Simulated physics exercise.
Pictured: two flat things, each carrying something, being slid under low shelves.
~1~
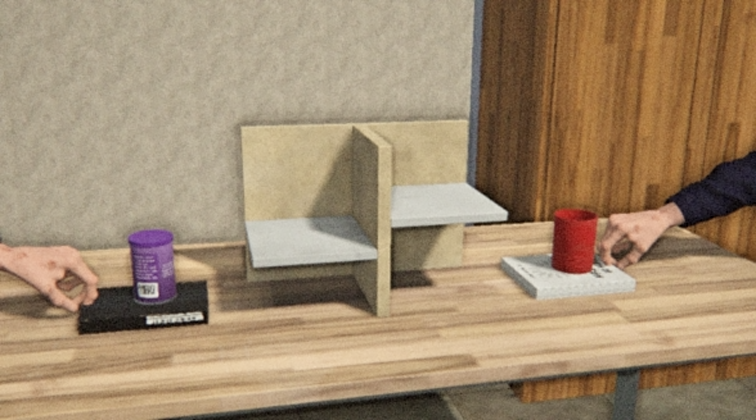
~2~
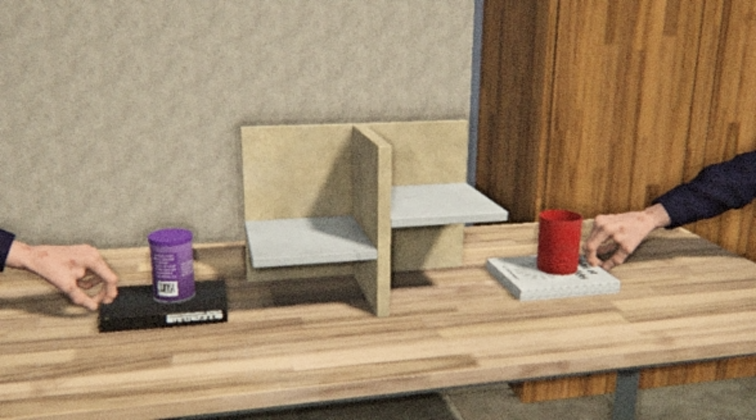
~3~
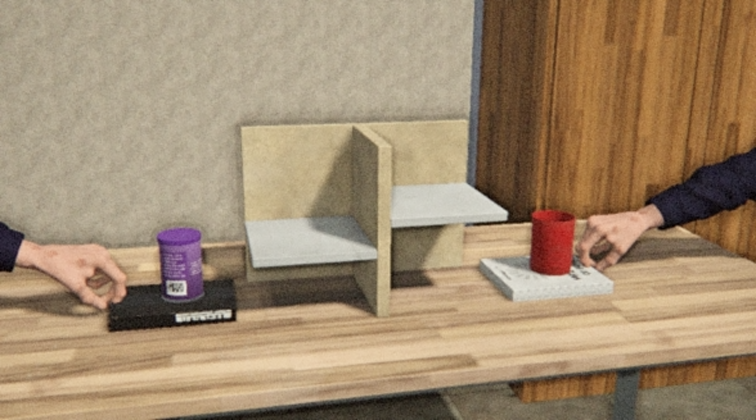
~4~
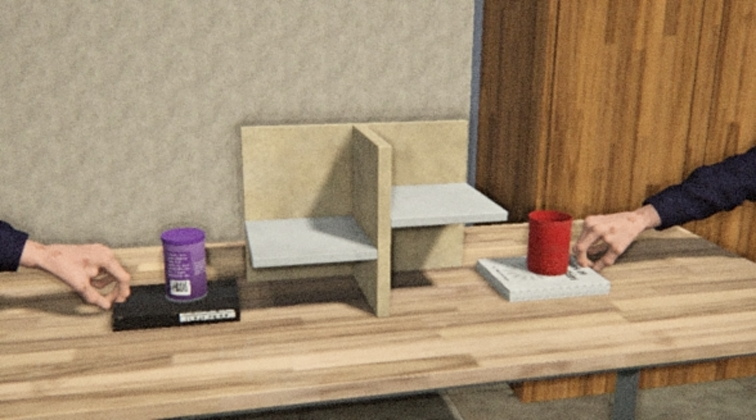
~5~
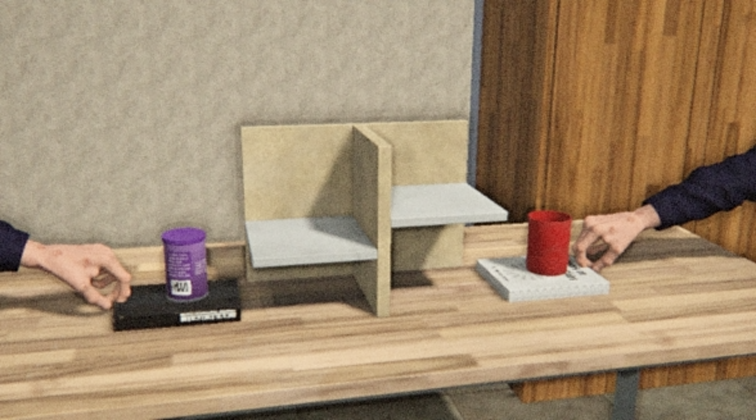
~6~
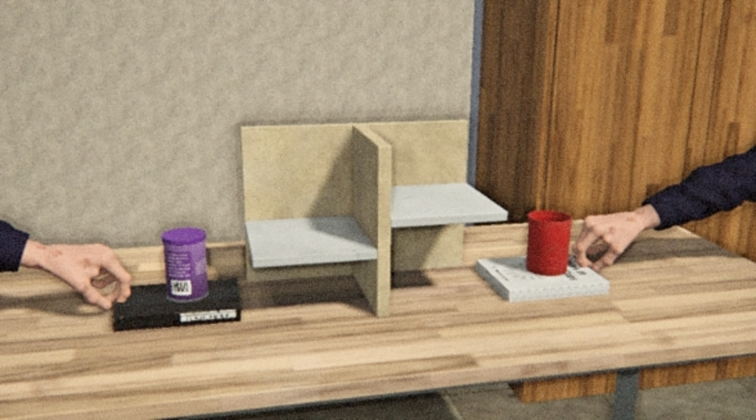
Two hands slid a black box carrying a purple tin and a white book carrying a red beaker a short way inward from either side of some low shelves, then barely moved.
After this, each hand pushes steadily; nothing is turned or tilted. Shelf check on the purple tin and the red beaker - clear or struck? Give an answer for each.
Check: Purple tin struck; red beaker clear.
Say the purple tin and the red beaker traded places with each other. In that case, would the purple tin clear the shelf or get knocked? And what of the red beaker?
After the change, the purple tin fits beneath and the red beaker runs into the shelf.
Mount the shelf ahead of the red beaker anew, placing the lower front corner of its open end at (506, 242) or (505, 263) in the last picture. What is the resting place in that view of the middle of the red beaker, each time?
Around (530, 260) for the first, around (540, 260) for the second.
Then, 1.50 s past the last view, purple tin pushed back on its carrier near (228, 262); red beaker riding along near (459, 250).
Finally, the purple tin is knocked back, near (197, 290); the red beaker passes below, near (440, 251).
